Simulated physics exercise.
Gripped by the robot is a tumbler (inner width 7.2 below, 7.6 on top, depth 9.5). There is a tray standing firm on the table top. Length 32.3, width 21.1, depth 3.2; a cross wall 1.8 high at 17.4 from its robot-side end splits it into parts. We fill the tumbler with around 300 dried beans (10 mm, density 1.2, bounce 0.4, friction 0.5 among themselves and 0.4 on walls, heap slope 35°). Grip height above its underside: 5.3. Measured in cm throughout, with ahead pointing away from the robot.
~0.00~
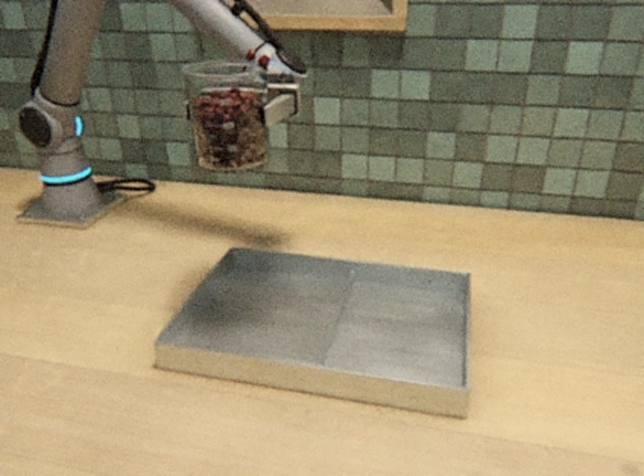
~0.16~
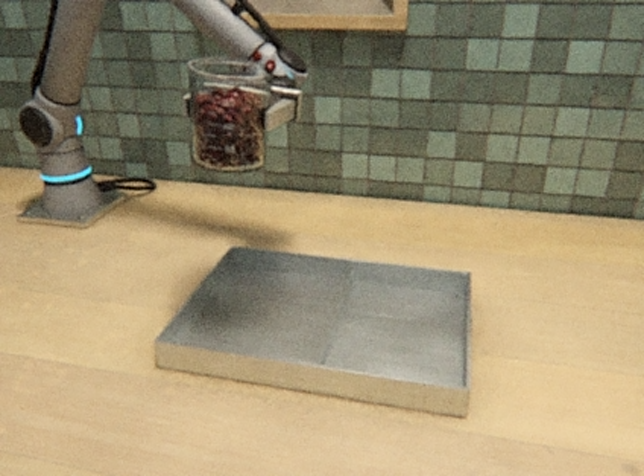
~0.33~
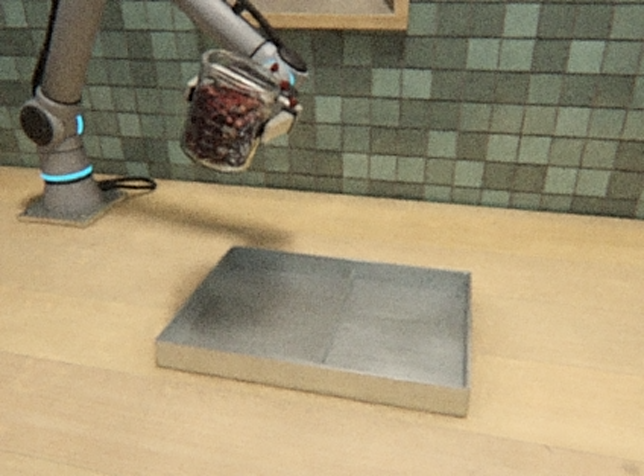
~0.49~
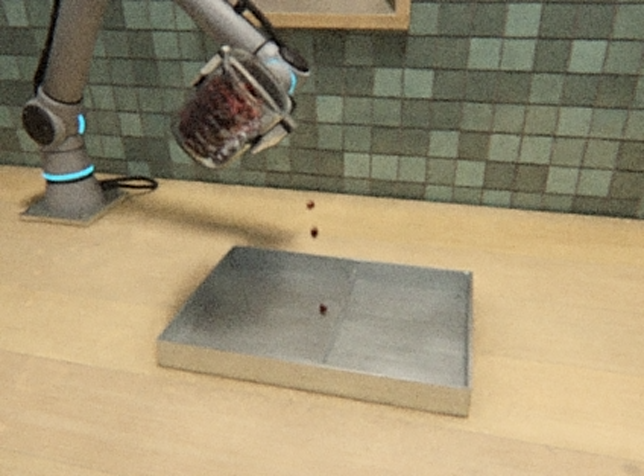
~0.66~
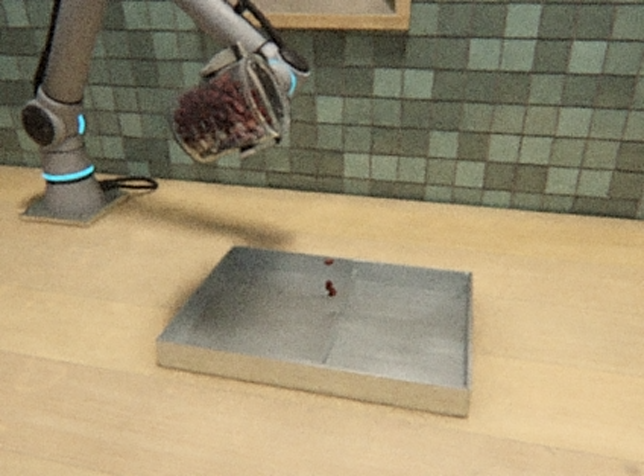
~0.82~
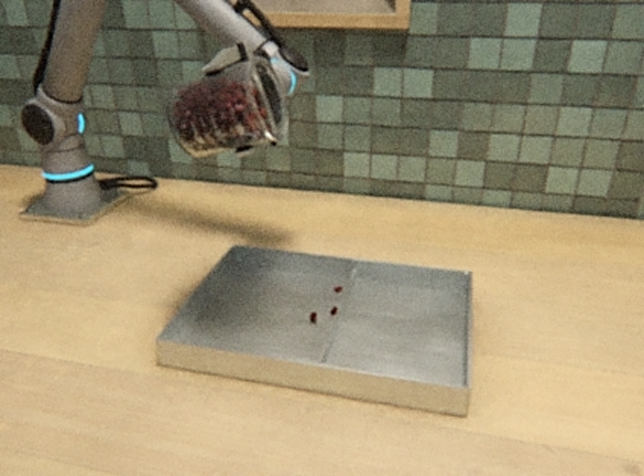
Robot arm tilting a clear tumbler of dark red beans steeply over a metal tray, a few beans dropping into it.
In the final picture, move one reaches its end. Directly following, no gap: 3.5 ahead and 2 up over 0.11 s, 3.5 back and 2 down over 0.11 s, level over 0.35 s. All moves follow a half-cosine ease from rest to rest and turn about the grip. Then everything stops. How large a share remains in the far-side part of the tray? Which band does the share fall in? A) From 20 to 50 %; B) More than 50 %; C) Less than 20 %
The answer is A.
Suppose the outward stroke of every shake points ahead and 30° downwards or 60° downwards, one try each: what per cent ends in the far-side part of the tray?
5 and 0 %.
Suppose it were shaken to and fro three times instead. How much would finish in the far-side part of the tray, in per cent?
Roughly 40 percent.
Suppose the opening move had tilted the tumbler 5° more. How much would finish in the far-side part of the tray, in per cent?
Some 40 %.
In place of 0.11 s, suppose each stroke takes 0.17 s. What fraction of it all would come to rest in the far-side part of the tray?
In that case around 5 per cent.
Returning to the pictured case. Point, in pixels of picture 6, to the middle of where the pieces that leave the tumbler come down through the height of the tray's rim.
They come through centred close to (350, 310).
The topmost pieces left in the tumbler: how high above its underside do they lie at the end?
Roughly 7.0 centimetres.
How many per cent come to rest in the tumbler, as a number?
60 %.
By 1.05 s, tilted 73° forward, highest piece 28 above the table; 215 in the tumbler, 3 in the robot-side part, 77 in flight or on a rim.
By 1.28 s, tilted 18° forward, highest piece 30 above the table; 172 in the tumbler, 78 in the far-side part, 37 in the robot-side part, 8 in flight or on a rim.
By 1.59 s, level, highest piece 27 above the table; 172 in the tumbler, 80 in the far-side part, 42 in the robot-side part, 1 on the table or floor.
By 2.64 s, level, highest piece 27 above the table; 172 in the tumbler, 80 in the far-side part, 42 in the robot-side part, 1 on the table or floor.
Final count, 172 in the tumbler, 80 in the far-side part, 42 in the robot-side part, 1 on the table or floor. That is 27 % in the far-side part of the tray.
